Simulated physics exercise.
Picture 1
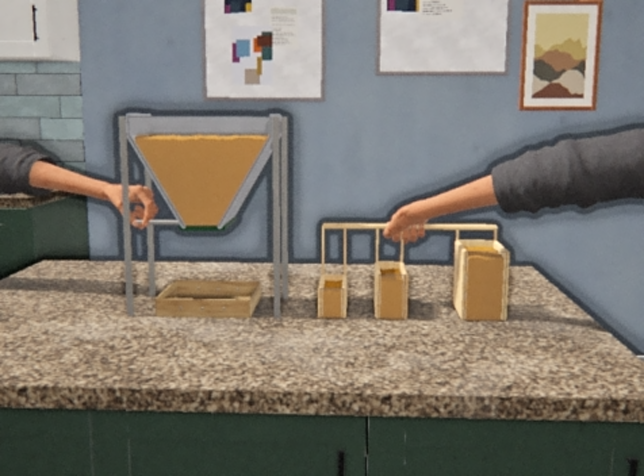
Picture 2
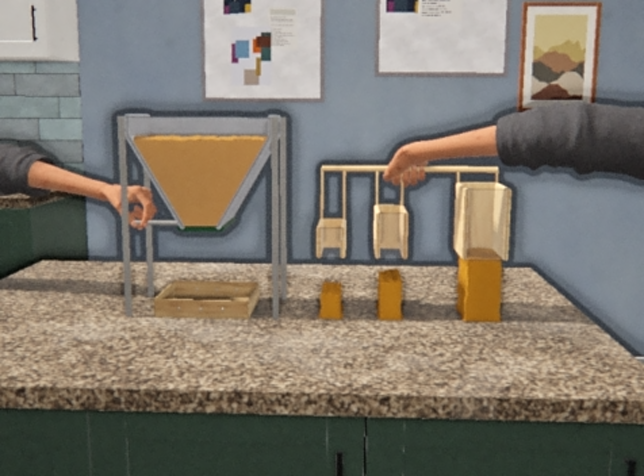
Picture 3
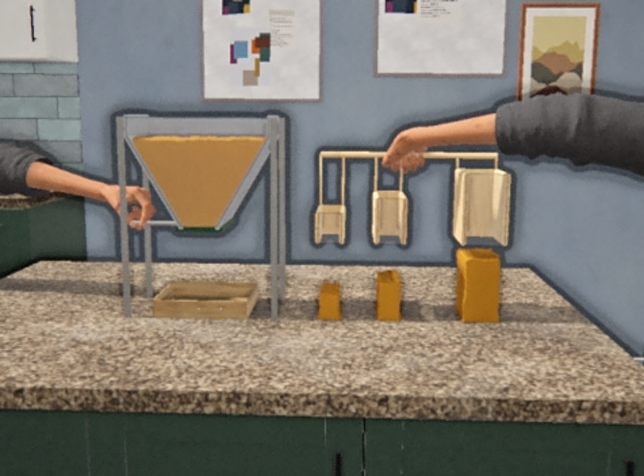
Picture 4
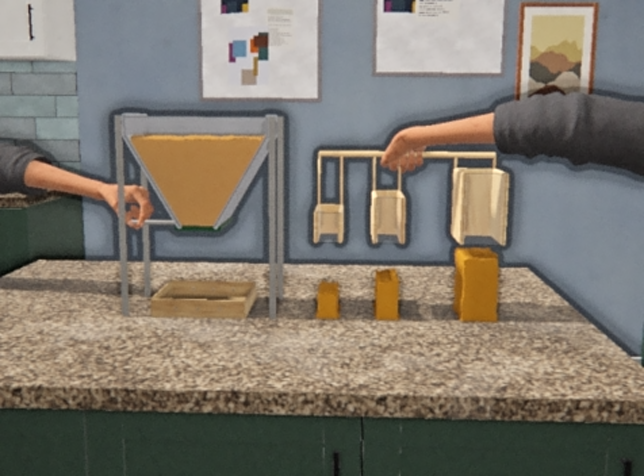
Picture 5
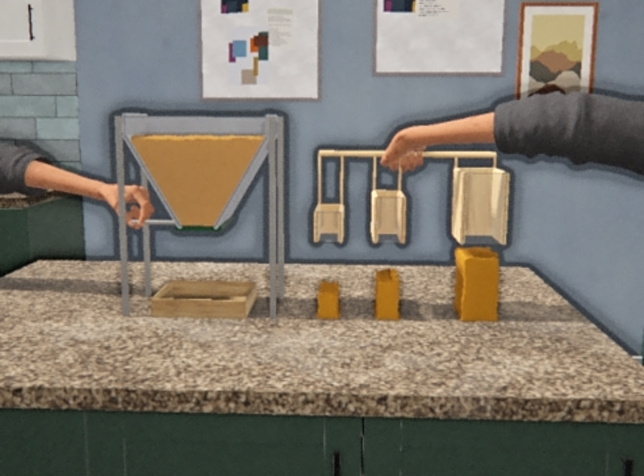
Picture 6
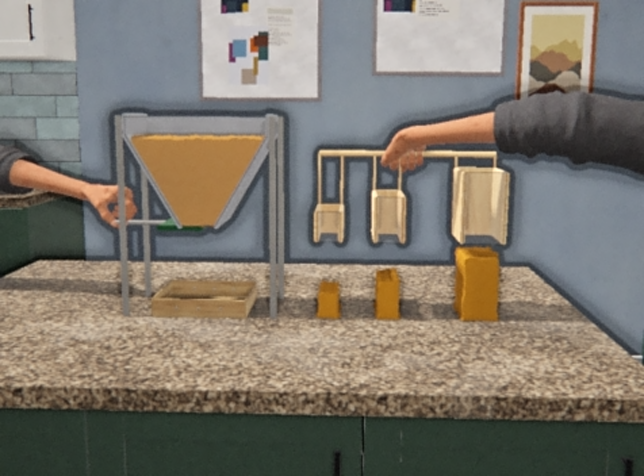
A hand lifts molds off three orange blocks, then another pulls a slide left beneath the funnel.
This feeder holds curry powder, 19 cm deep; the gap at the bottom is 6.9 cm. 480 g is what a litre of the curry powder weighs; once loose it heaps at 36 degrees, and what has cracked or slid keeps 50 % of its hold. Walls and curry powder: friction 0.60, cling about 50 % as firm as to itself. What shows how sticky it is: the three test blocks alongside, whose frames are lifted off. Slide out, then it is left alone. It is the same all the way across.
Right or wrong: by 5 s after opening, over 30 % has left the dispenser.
Wrong.
Last picture + 0.35 s, 0 % has run out.
Last picture + 0.77 s, 0 % has run out.
Last picture + 1.18 s, 0 % has run out.
Last picture + 1.60 s, 0 % has run out.
Last picture + 4.90 s, 0 % has run out.
